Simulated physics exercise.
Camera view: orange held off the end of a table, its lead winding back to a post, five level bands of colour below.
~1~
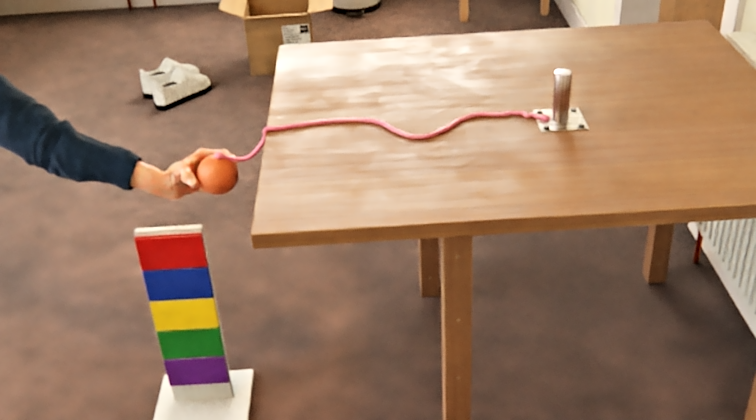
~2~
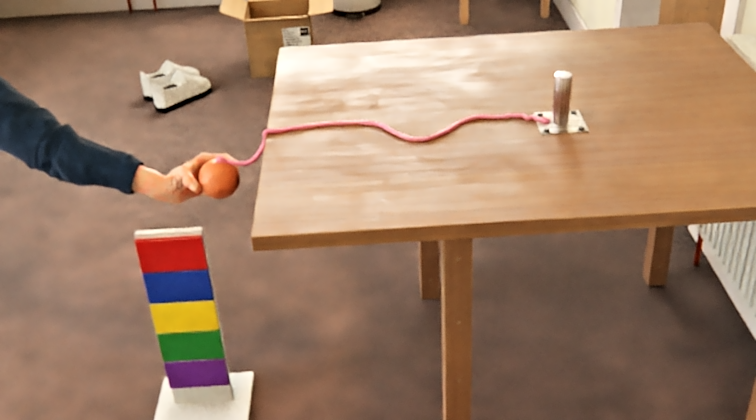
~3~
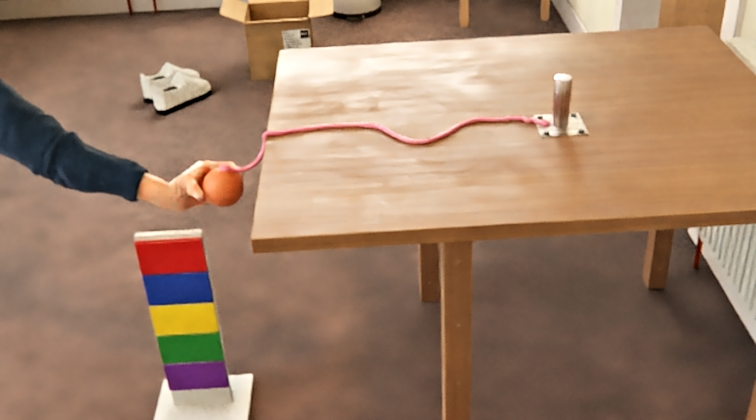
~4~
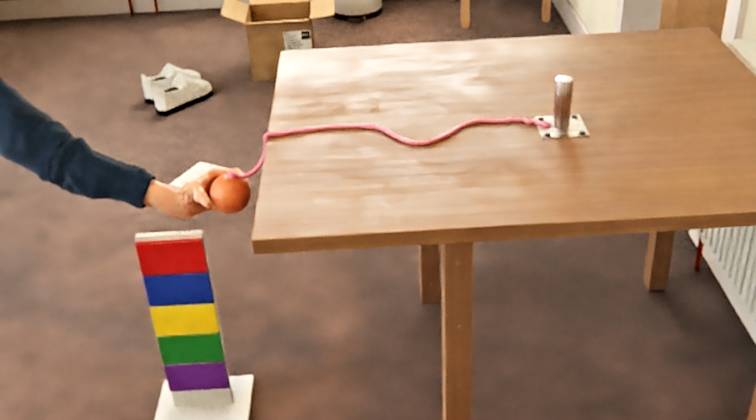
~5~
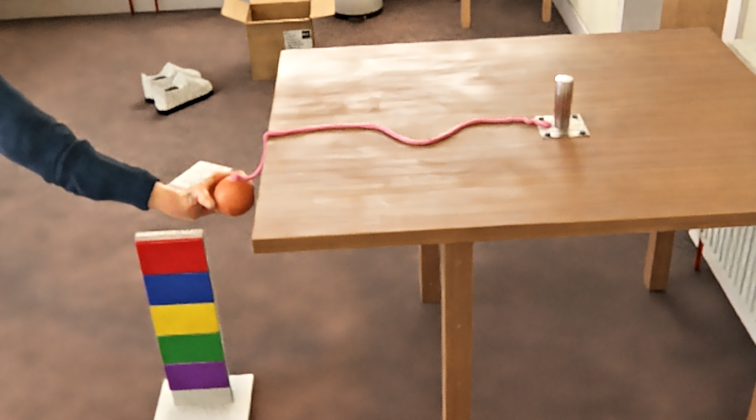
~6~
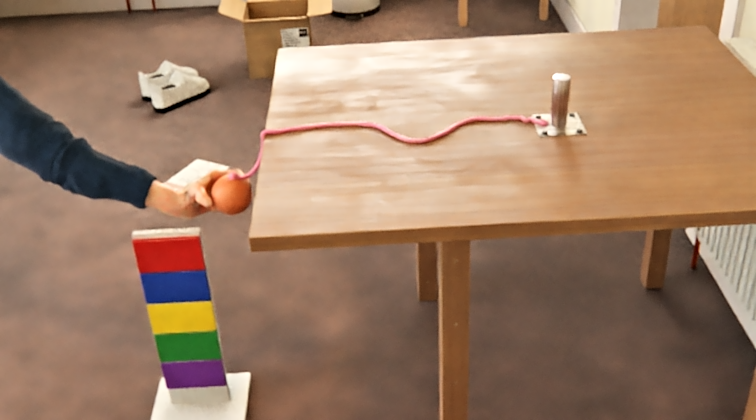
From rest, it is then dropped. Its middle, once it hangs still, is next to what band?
Next to the red one.
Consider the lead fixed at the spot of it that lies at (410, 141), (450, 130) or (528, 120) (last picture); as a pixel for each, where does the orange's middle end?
First (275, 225), next (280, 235), last (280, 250).
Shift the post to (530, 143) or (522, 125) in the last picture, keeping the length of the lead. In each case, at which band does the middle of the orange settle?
Result 1: Blue. Result 2: Blue.
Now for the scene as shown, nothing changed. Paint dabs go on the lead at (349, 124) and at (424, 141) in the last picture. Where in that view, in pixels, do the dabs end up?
The first one ends up at (306, 138) and the second one at (398, 133).
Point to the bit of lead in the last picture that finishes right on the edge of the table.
Roughly (305, 128).
Soon after, orange near (246, 247); level with red.
After that, orange near (294, 246); level with red.
And then, orange near (268, 254); level with red.
In the end, orange near (278, 254); level with red. Its centre hangs level with the red band.
